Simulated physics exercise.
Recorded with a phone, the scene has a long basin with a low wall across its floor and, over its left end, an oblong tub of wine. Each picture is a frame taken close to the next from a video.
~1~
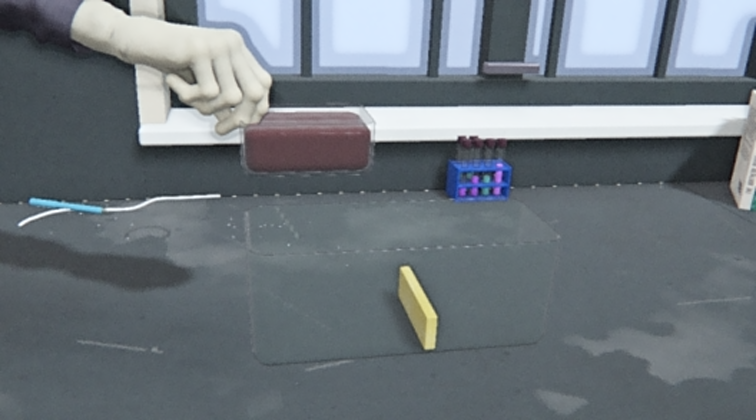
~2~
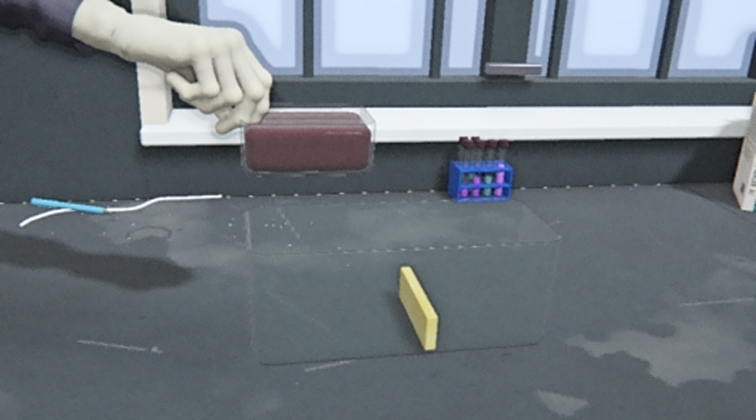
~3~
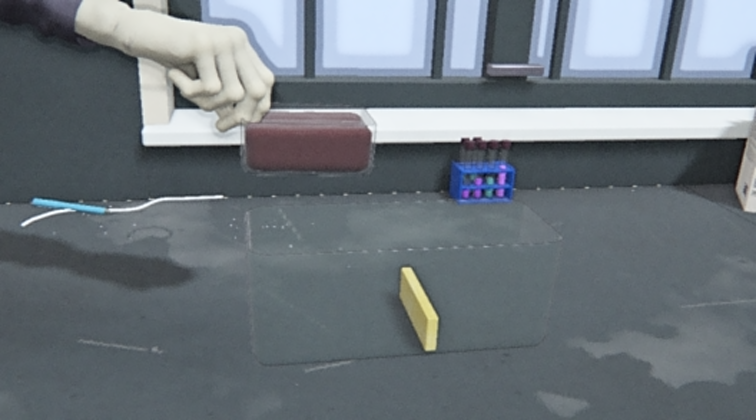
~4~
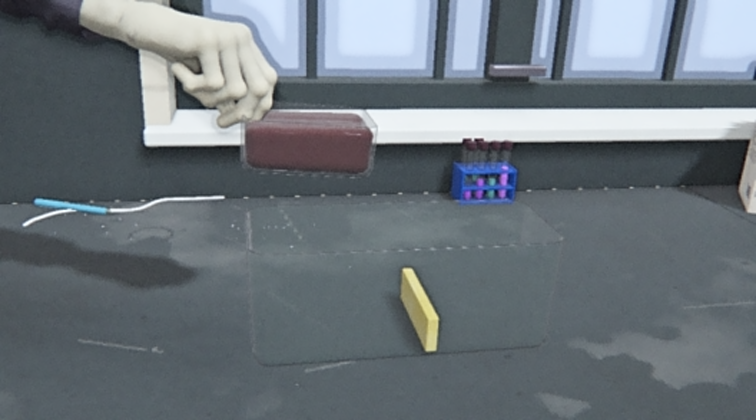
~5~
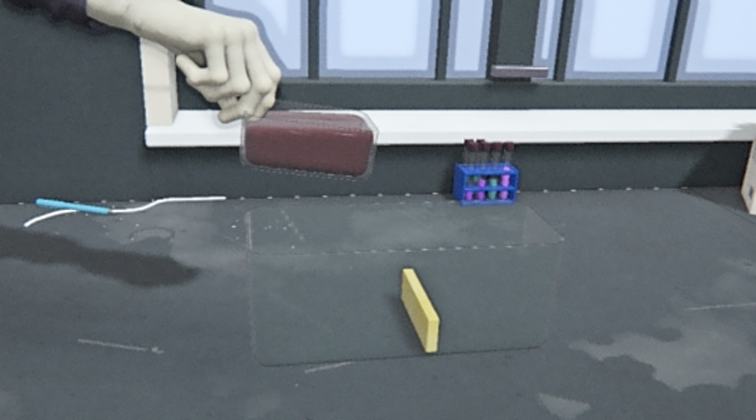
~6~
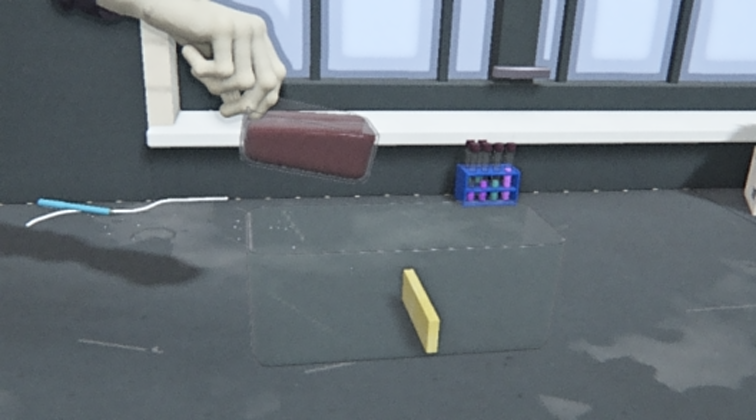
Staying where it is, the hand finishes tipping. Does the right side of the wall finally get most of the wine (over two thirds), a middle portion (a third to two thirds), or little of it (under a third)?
It gets a middle portion.
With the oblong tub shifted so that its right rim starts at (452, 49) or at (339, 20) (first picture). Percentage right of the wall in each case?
80 % and 35 %.
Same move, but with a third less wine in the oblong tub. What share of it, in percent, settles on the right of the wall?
Estimate: Around 15 per cent.
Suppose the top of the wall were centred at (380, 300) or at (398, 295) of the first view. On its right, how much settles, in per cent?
Estimated: 75 % first, 70 % second.
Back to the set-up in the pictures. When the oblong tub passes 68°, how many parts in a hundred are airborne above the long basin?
30 %.
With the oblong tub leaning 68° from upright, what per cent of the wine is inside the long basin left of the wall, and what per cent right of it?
Left side 15 in a hundred, right side 25 in a hundred.
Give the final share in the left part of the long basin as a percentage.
Share approx. 50 %.
A moment on, the oblong tub is tipped part way and 27 per cent is still to pour, 16 is left of the wall and 25 right of it.
Next, the oblong tub is tipped right over and 4 per cent is still to pour, 43 is left of the wall and 50 right of it.
Then the oblong tub is tipped right over and 0 per cent is still to pour, 49 is left of the wall and 50 right of it.
Later the oblong tub is tipped right over and 0 per cent is still to pour, 49 is left of the wall and 50 right of it.
In the end 49 per cent lies left of the wall, 50 right of it and 0 outside.
